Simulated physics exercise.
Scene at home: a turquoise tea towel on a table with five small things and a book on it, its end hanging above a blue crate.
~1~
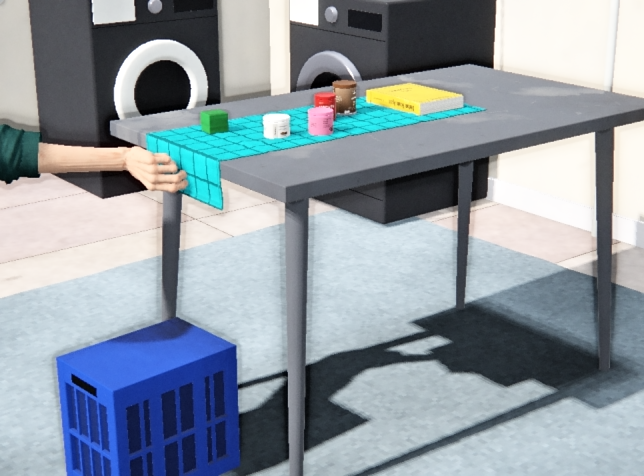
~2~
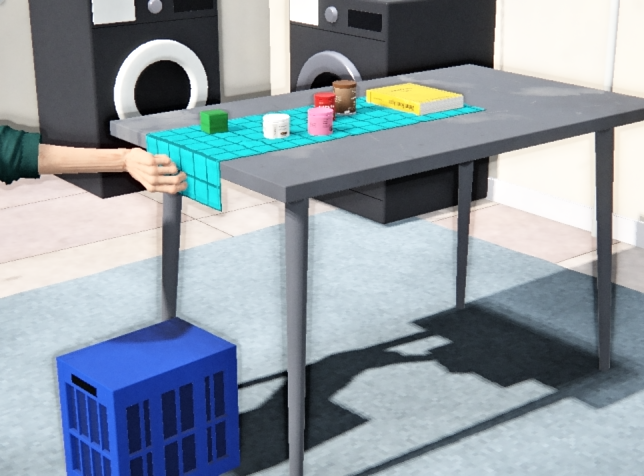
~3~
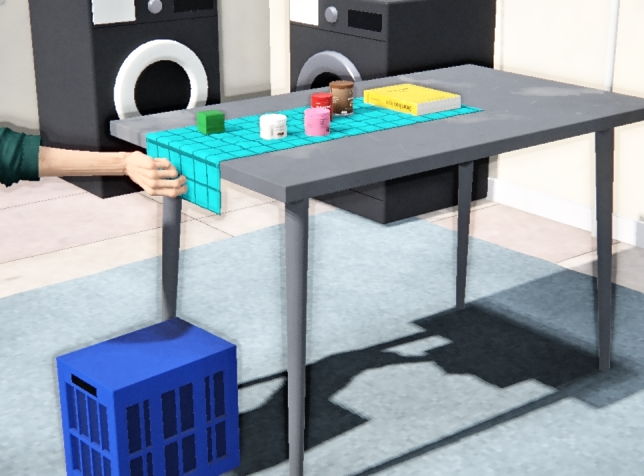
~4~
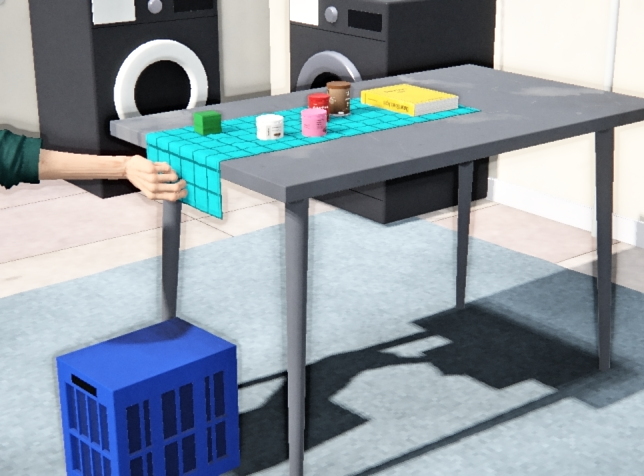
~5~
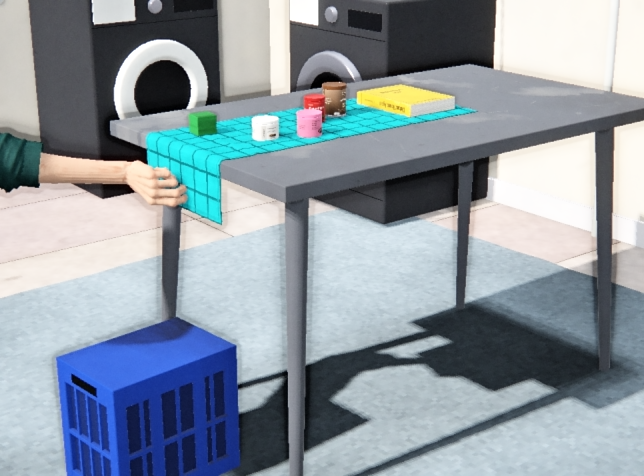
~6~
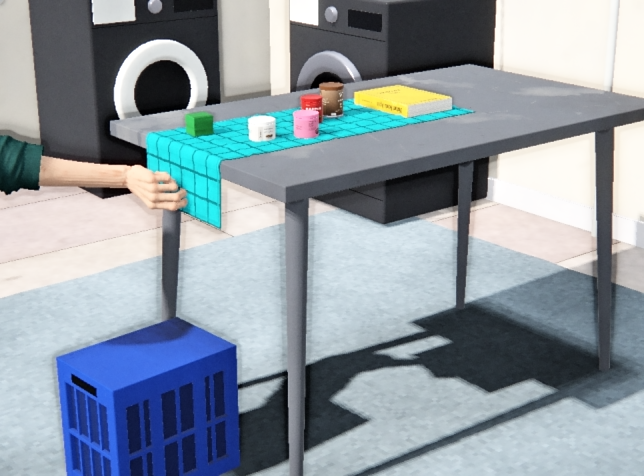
A hand slowly pulling a turquoise checked cloth down over a table's edge, the small pots, cube and yellow book shifting left.
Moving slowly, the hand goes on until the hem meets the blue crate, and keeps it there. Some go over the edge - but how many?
I expect three of them not to stay on top.
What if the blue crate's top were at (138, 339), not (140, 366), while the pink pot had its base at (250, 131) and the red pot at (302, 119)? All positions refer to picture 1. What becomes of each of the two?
So the pink pot leaves, and the red pot stays there.
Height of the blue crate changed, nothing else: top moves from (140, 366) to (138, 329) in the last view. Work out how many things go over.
The count: 2.
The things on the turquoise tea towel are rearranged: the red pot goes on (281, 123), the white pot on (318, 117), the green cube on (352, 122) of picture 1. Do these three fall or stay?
The red pot is off the top, the white pot is still on top, the green cube is still on top.
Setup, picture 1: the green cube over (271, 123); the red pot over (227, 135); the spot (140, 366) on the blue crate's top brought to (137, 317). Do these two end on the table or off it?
Result: Green cube still there, red pot gone.
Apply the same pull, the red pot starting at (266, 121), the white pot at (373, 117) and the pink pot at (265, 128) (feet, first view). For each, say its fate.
The red pot ends up off, the white pot ends up on top and the pink pot ends up off.
A little later, hem near (185, 259); green cube gone.
Next, hem near (185, 314); green cube and white pot gone.
When it is over, hem on the crate; green cube, white pot and pink pot gone. The answer is three.
